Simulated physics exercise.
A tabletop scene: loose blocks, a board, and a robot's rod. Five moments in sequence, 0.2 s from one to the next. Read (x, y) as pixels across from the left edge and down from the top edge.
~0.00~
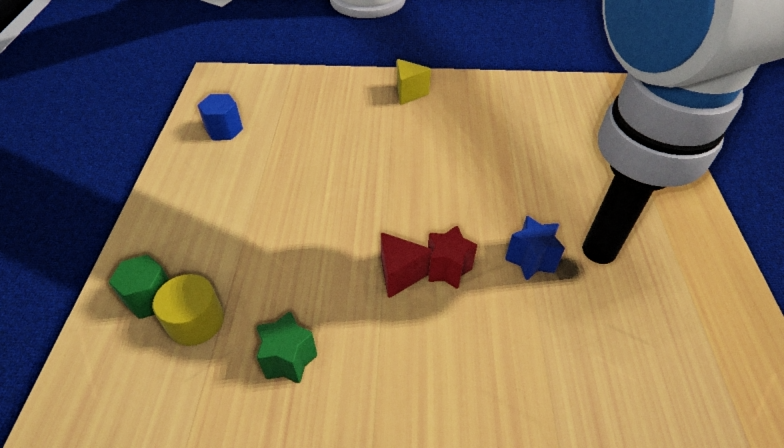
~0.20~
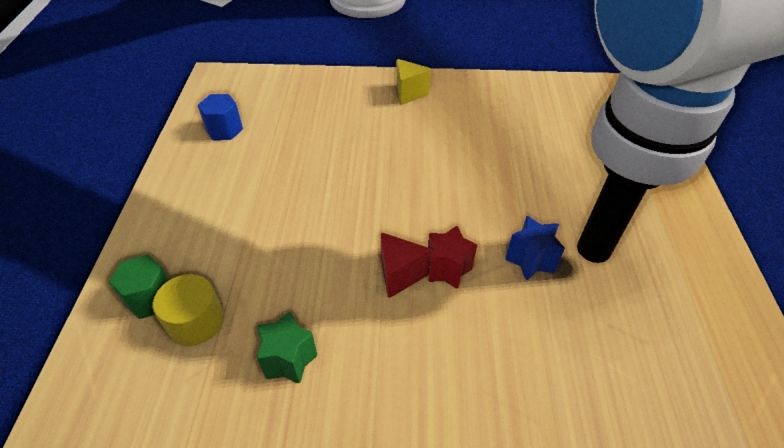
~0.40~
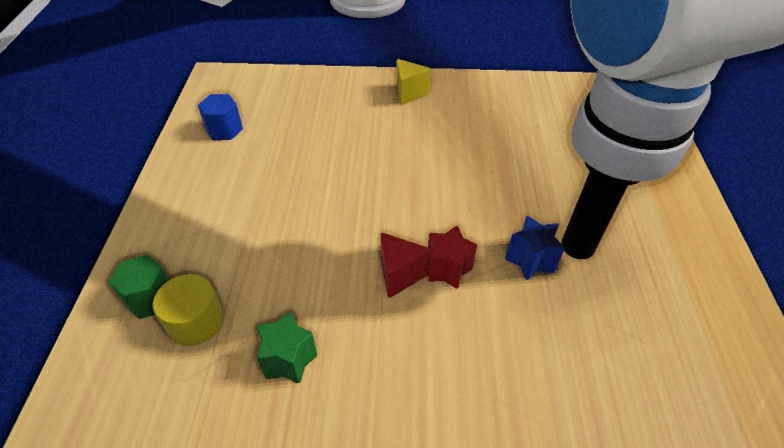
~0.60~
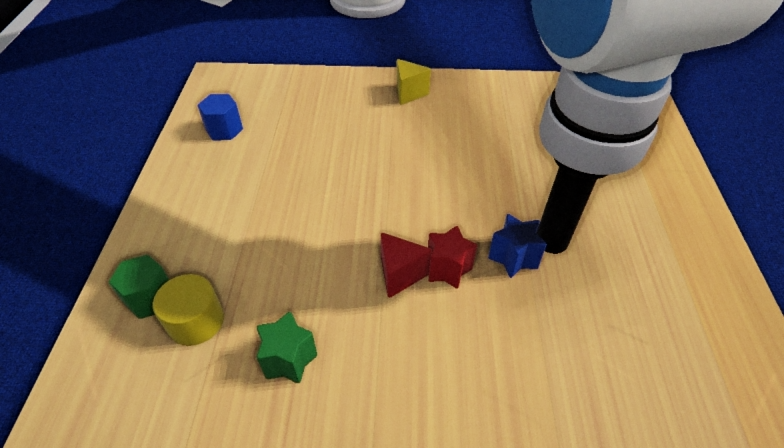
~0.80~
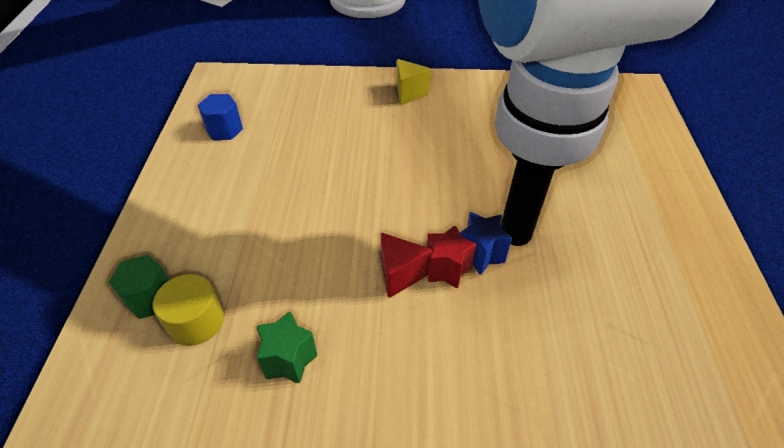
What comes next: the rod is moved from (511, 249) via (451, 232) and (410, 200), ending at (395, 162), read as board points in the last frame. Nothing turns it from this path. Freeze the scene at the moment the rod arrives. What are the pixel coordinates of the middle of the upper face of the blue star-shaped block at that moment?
The top centre is at (409, 210).
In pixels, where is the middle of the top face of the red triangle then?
It sits at (384, 264).
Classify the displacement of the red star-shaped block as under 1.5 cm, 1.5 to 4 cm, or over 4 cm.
The block shifts between 1.5 and 4 cm.
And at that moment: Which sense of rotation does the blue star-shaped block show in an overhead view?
Counterclockwise from above.
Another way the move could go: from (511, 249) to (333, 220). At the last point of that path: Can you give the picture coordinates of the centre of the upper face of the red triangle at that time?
The spot you're after is about (361, 280) in the image.
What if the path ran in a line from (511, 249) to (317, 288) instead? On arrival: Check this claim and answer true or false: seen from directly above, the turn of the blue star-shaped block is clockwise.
True
What follows on the original path. One third of the way, rod at (453, 216); red triangle at (385, 264), turned 45° clockwise; red star-shaped block at (417, 247), turned 95° anticlockwise; blue star-shaped block at (423, 214).
Two thirds of the way, rod at (410, 183); red triangle at (384, 264), turned 40° clockwise; red star-shaped block at (416, 247), turned 95° anticlockwise; blue star-shaped block at (409, 210), turned 45° anticlockwise.
At the end, rod at (396, 146); red triangle at (384, 264), turned 40° clockwise; red star-shaped block at (416, 247), turned 95° anticlockwise; blue star-shaped block at (409, 210), turned 45° anticlockwise.
